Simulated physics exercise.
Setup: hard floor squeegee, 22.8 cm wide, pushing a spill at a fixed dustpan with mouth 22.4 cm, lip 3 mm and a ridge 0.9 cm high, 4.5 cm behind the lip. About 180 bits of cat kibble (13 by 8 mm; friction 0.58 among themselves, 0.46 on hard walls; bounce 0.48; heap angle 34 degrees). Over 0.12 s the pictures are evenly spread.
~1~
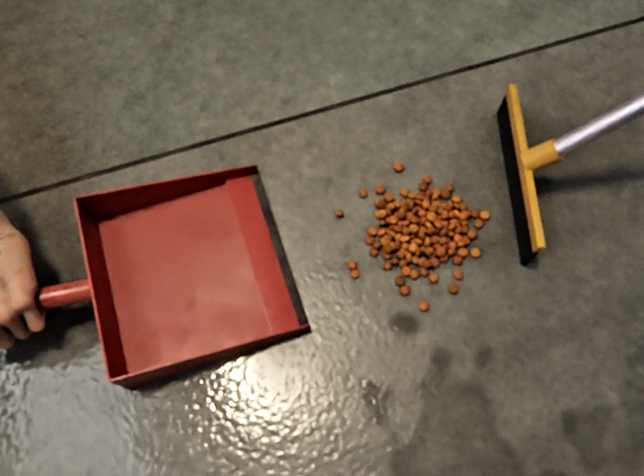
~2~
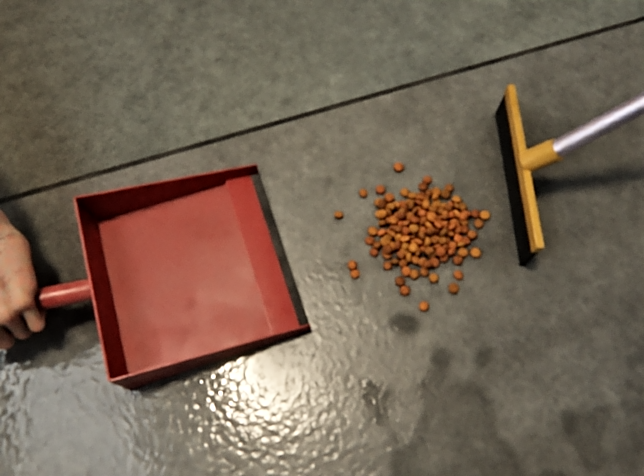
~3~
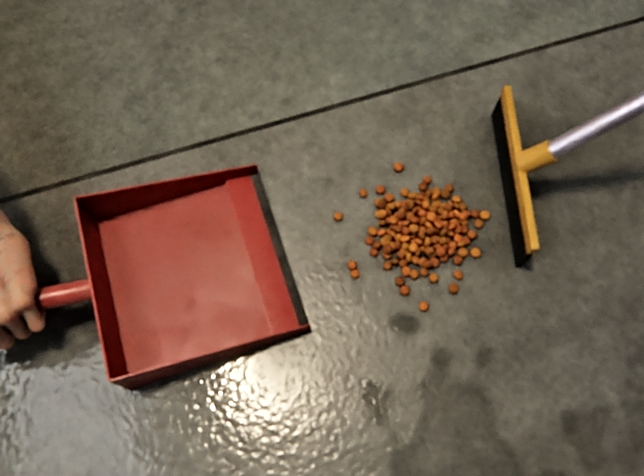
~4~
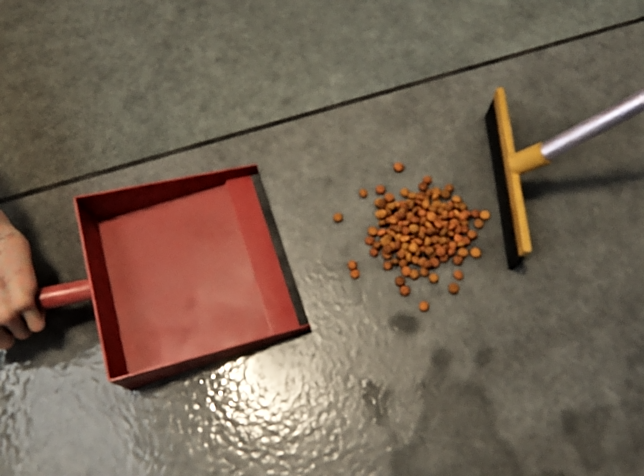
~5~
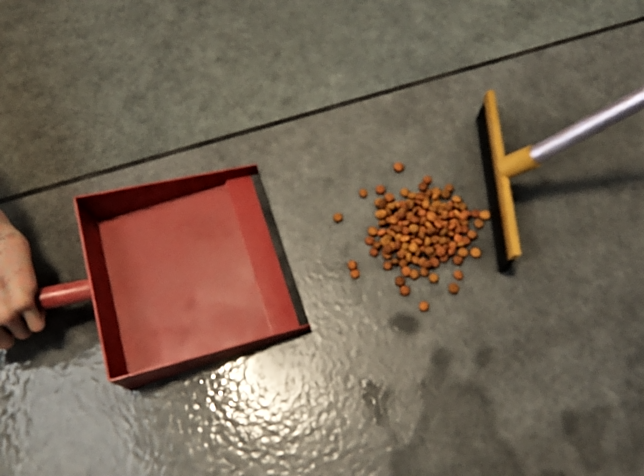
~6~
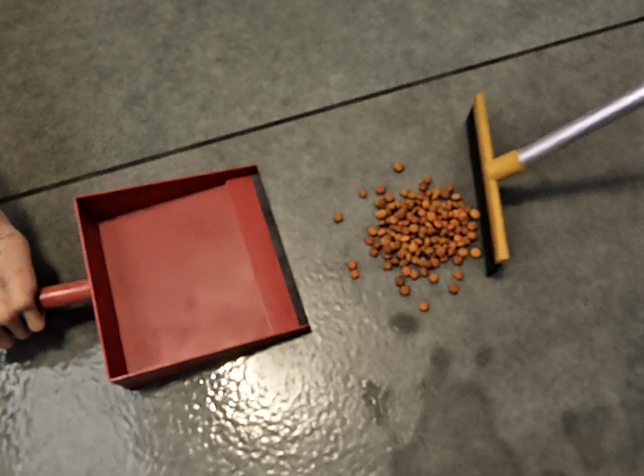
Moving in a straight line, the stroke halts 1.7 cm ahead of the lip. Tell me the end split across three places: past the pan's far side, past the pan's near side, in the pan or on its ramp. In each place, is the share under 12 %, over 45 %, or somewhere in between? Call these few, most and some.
I would put it this way: Far side few, near side few, pan some.
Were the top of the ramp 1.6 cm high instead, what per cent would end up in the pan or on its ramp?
Near 15 per cent, then.
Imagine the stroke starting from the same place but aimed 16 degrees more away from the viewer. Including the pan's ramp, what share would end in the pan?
Roughly 30 per cent.
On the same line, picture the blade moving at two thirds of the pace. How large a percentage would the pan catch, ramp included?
In that case roughly 20 percent.
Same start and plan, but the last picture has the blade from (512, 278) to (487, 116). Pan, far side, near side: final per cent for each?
Split: Pan = 0, far = 0, near = 15.
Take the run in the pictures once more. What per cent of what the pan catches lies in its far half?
Some 20 per cent.
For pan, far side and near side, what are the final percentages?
Far side 0, near side 5, pan 20.
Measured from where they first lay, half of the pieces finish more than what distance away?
Roughly 16 cm.
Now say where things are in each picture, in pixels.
In the first picture, blade from (538, 248) to (510, 92), moved 0.0 cm, 0 of the pieces shifted so far; middle of the pieces at (418, 228); pan at (184, 278).
In the second picture, blade from (536, 248) to (509, 93), moved 0.2 cm, 0 of the pieces shifted so far; middle of the pieces at (418, 228).
In the third picture, blade from (532, 249) to (505, 94), moved 0.8 cm, 1 of the pieces shifted so far; middle of the pieces at (418, 228).
In the fourth picture, blade from (524, 252) to (498, 96), moved 1.8 cm, 1 of the pieces shifted so far; middle of the pieces at (418, 228).
In the fifth picture, blade from (513, 255) to (489, 98), moved 3.1 cm, 1 of the pieces shifted so far; middle of the pieces at (418, 228).
In the sixth picture, blade from (501, 259) to (478, 101), moved 4.7 cm, 5 of the pieces shifted so far; middle of the pieces at (418, 228); pan at (184, 278).
Then, 0.18 s after the last picture, middle of the blade 16 cm from the lip; 0 % over the lip, far side 0 %, near side 5 %.
Then, 0.29 s after the last picture, middle of the blade 8 cm from the lip; 0 % over the lip, far side 0 %, near side 5 %.
Then, 0.55 s after the last picture, middle of the blade 5 cm from the lip; 20 % over the lip, far side 0 %, near side 5 %.
In the end, far side 0 %, near side 5 %, pan 20 %, in front of the lip or behind the blade 70 %.
